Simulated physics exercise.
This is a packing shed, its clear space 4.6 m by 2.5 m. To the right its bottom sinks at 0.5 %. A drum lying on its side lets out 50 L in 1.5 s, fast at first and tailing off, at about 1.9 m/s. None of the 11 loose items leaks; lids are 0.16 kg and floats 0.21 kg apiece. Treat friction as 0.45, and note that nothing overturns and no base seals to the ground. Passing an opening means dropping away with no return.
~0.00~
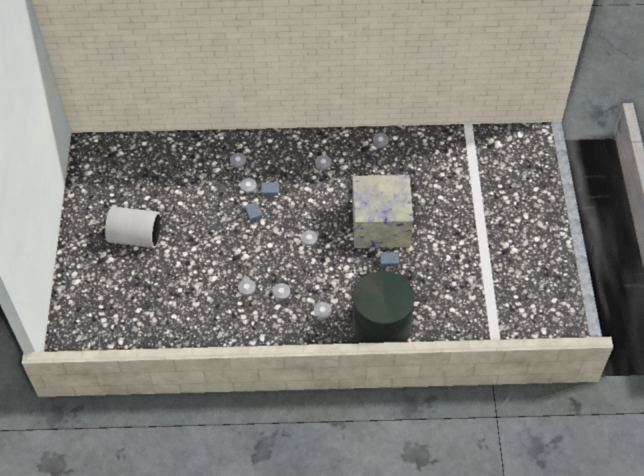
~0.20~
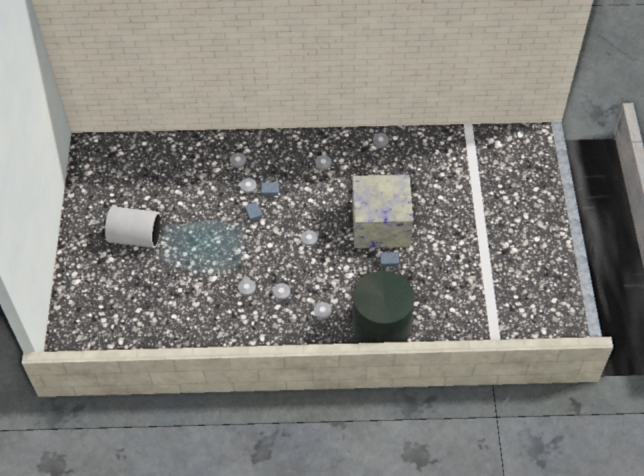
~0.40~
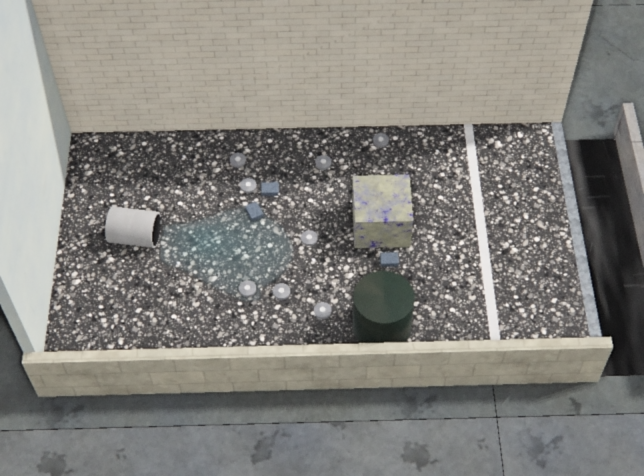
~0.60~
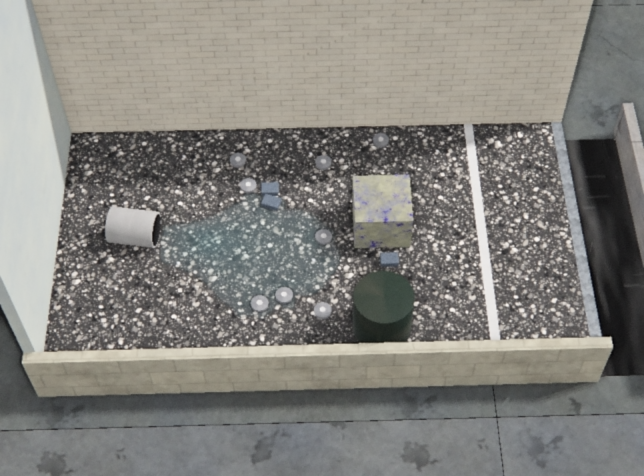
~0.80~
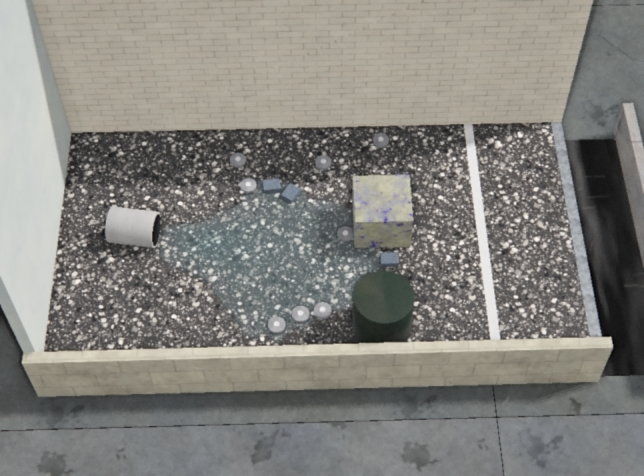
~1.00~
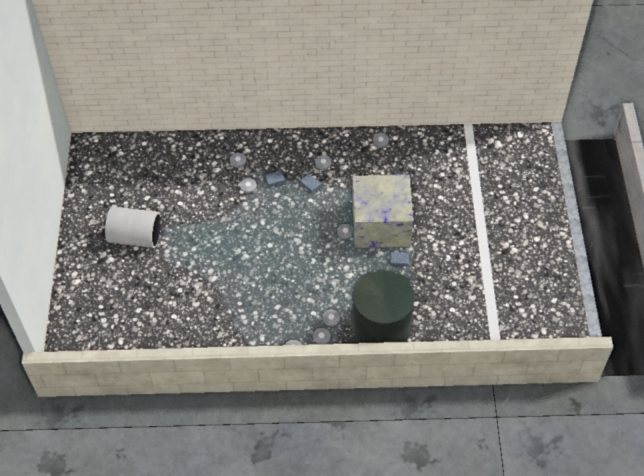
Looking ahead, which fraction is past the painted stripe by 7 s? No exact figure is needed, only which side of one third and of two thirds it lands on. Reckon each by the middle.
Below a third.
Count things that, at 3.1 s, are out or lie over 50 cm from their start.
5.
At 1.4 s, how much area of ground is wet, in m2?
2.5 m2.
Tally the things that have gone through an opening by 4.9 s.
It comes to 0.
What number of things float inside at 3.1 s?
Count: 7.
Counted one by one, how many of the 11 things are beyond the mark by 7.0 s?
The total is 2.
After 1.4 s 0 of 11 are over the mark; 4 afloat.
After 3.1 s 1 of 11 are over the mark; 7 afloat.
After 4.9 s 2 of 11 are over the mark; 0 afloat.
After 7.0 s 2 of 11 are over the mark; 0 afloat.
